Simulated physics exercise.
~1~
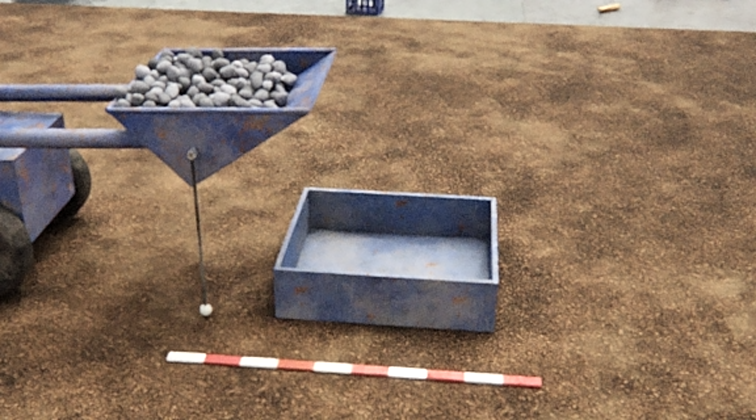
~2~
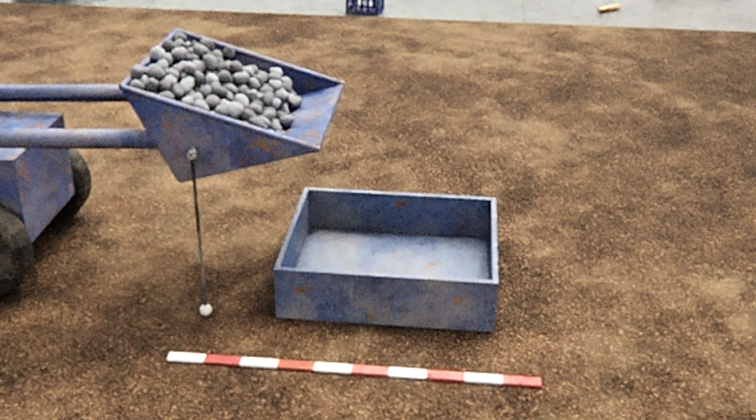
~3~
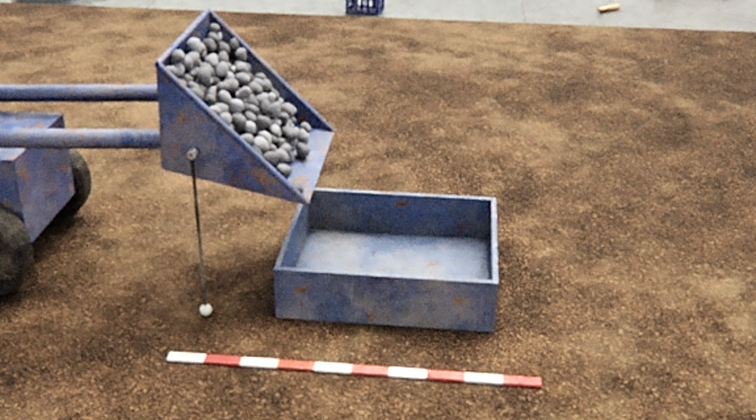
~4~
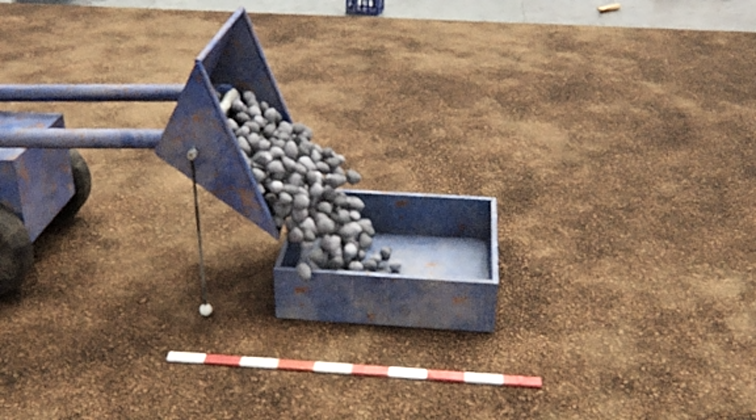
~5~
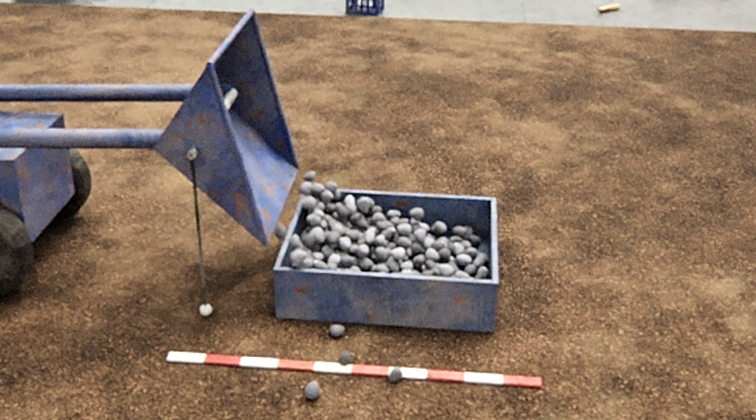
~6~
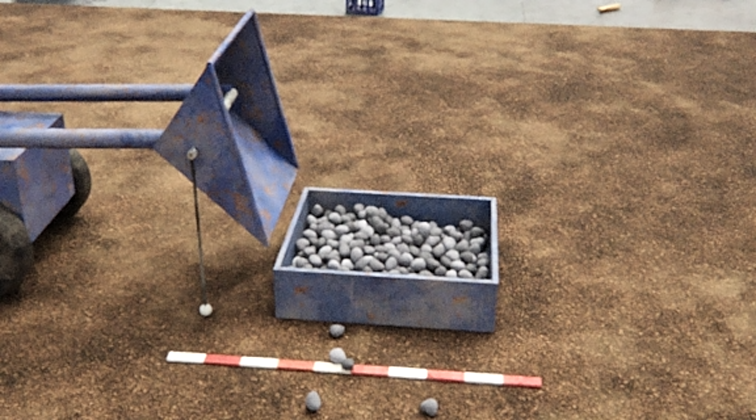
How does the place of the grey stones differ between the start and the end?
At the start the stones are heaped in the raised bucket on the left. At the end nearly all of them lie lower and to the right in the bin, with a few on the ground in front of it.
